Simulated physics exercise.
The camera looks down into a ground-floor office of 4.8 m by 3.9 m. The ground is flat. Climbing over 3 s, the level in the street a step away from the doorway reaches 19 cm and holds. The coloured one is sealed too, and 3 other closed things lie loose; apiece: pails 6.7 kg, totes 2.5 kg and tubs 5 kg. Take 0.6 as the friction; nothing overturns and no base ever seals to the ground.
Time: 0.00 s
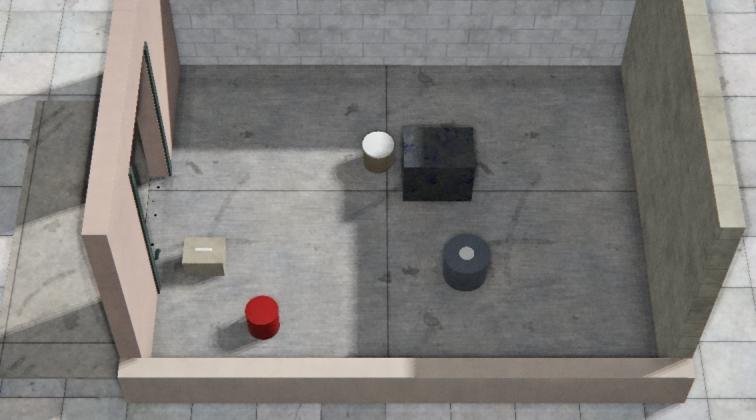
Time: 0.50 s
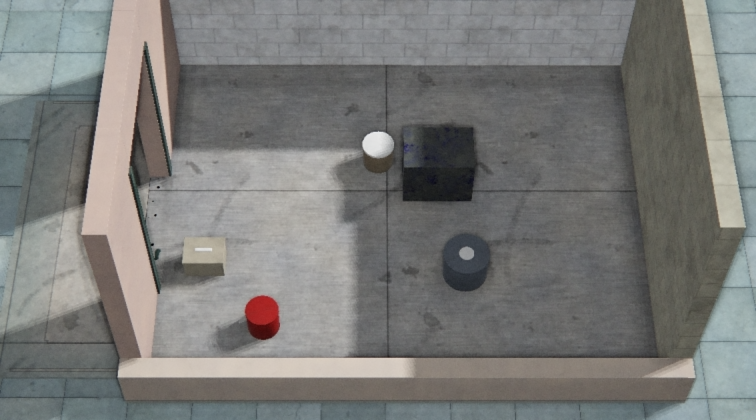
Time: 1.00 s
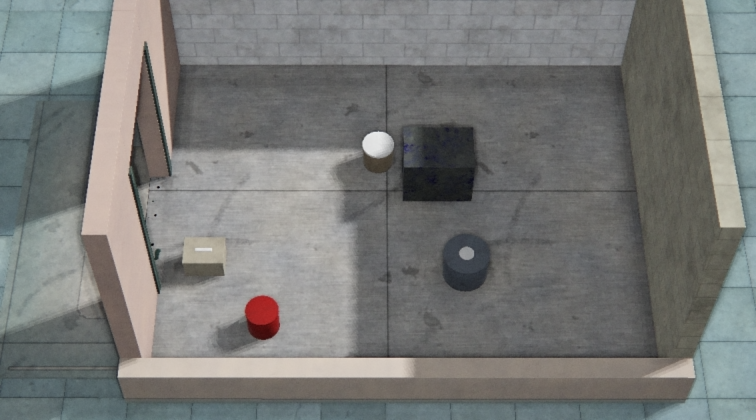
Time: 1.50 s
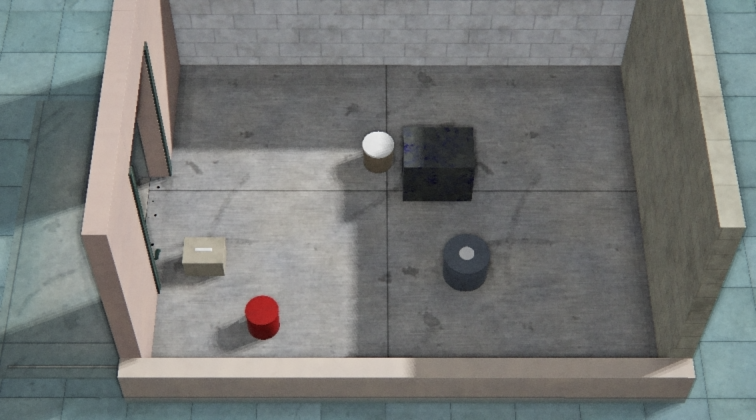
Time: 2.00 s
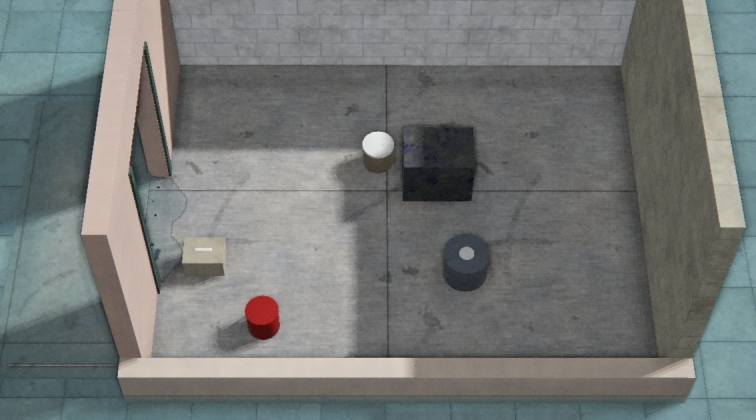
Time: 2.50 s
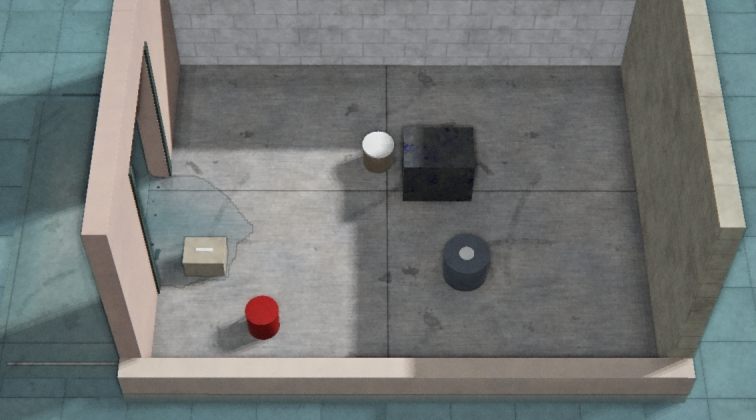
At the start, a red pail, a pale box, a white-topped tub, a black crate and a dark round tub stand on a dry office floor while water covers the paving outside. Water then seeps through the left doorway and spreads across the floor near the pale box, and nothing shifts.
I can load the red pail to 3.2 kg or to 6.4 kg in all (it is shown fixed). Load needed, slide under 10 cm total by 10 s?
Large only.
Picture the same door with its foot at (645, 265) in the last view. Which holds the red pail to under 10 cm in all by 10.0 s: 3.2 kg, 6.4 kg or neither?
Okay, so both masses fail.
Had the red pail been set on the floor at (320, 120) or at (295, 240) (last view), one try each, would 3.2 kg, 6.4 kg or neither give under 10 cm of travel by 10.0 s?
Going in order: Heavier weight required, neither weight works.
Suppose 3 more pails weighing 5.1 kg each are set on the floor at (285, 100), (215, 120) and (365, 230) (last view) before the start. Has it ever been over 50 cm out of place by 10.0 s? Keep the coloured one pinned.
The first comes out below the threshold, the second below the threshold, the third above the threshold.
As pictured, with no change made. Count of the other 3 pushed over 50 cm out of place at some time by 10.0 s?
The answer here is 3.
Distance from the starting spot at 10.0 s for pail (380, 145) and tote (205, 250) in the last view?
Shifts: 60 cm / 400 cm.
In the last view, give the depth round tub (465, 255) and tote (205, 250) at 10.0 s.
First about 9 cm, second about 11 cm.
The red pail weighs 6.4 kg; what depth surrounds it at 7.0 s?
Close to 4 cm deep.
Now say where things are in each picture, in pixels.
The red pail at (262, 310) rests on the ground; water covers 0.0 m2; 0 of 4 have shifted, in the first frame.
The red pail at (262, 310) rests on the ground; water covers 0.0 m2; 0 of 4 have shifted, in the second frame.
The red pail at (262, 310), on the bottom; 0.0 m2 under water; 0 of 4 have shifted, in the third frame.
The red pail at (262, 310), on the bottom; 0.0 m2 under water; 0 of 4 have shifted, in the fourth frame.
The red pail at (262, 310), on the bottom; water covers 0.1 m2; 0 of 4 have shifted, in the fifth frame.
The red pail at (262, 310), on the bottom; water covers 0.7 m2; 0 of 4 have shifted, in the sixth frame.
After 3.5 s the red pail would be 0 cm from its start with 3.2 kg and 0 cm from its start with 6.4 kg; 0 cm of water round it then.
After 4.5 s the red pail would be 22 cm from its start with 3.2 kg and 0 cm from its start with 6.4 kg; 3 cm of water round it then.
After 7.0 s the red pail would be 130 cm from its start with 3.2 kg and 0 cm from its start with 6.4 kg; 4 cm of water round it then.
After 10.0 s the red pail would be 307 cm from its start with 3.2 kg and 0 cm from its start with 6.4 kg; 5 cm of water round it then.
